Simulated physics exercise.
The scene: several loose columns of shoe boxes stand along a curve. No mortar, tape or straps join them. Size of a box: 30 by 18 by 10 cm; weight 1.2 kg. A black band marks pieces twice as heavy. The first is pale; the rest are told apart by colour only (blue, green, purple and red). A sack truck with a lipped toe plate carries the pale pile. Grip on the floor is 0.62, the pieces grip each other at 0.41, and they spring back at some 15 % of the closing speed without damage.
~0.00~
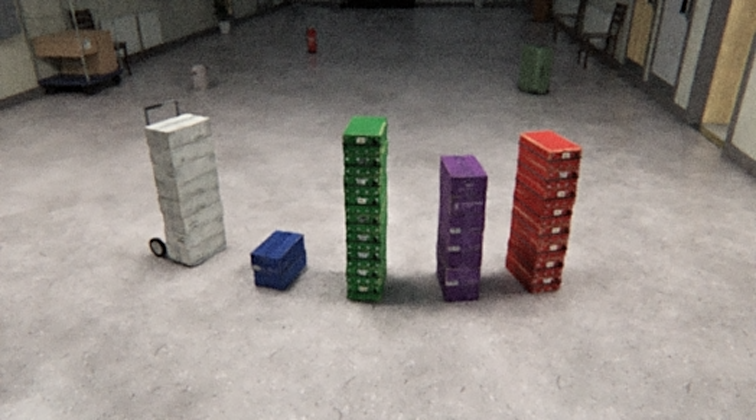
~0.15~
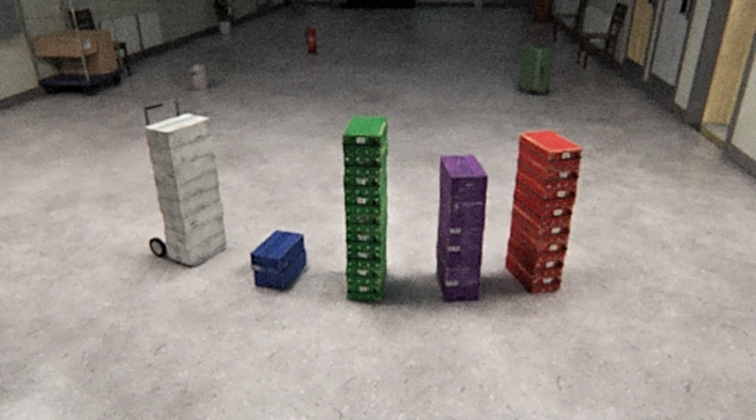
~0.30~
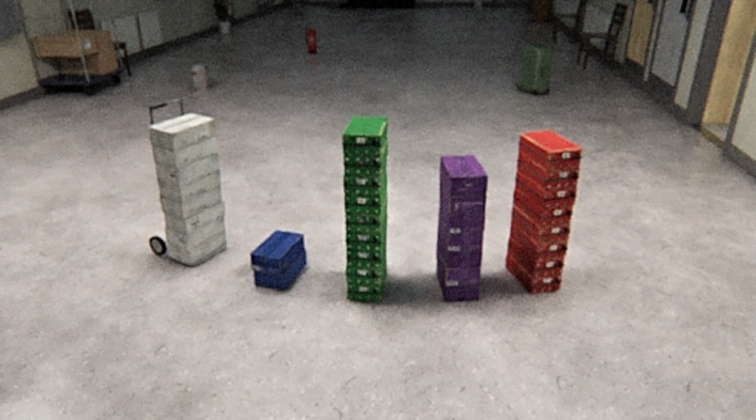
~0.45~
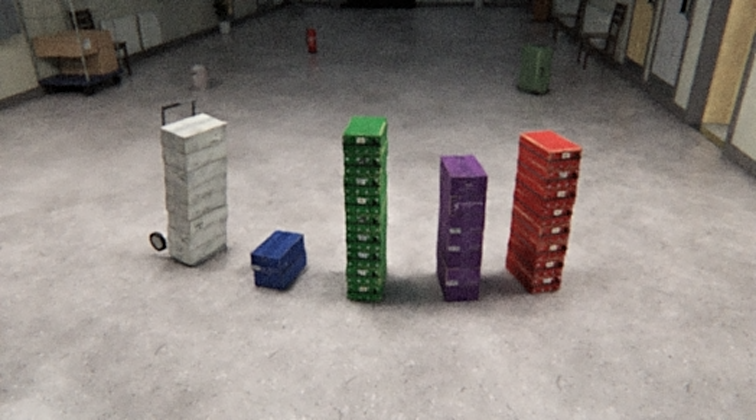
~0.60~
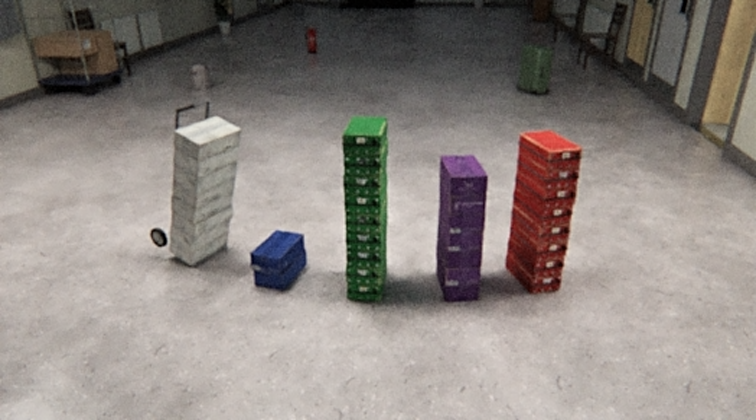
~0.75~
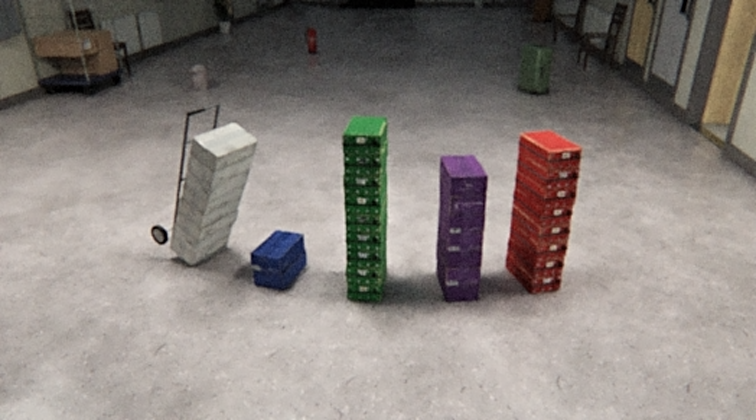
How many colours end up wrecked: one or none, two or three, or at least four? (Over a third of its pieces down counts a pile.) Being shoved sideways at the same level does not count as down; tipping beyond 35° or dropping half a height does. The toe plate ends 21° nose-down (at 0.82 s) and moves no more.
Piles wrecked: At most one.
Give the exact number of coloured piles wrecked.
0 of them.
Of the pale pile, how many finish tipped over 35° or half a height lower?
8 of them.
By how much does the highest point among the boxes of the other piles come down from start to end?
Roughly 0 cm.
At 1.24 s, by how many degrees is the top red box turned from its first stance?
Some 0°.
After 0.84 s, 2 of the pale pile down; none of the 26 other boxes down.
After 1.00 s, 8 of the pale pile down; none of the 26 other boxes down.
After 1.24 s, 8 of the pale pile down; none of the 26 other boxes down, 1 disturbed; top blue box 26 mm from its place.
In the end (2.1 s), 8 of the pale pile down; none of the 26 other boxes down, 1 disturbed; top green box unmoved; top blue box 25 mm from its place. No coloured pile is wrecked. From the last view, middles, top green box near (366, 135), top blue box near (283, 252).
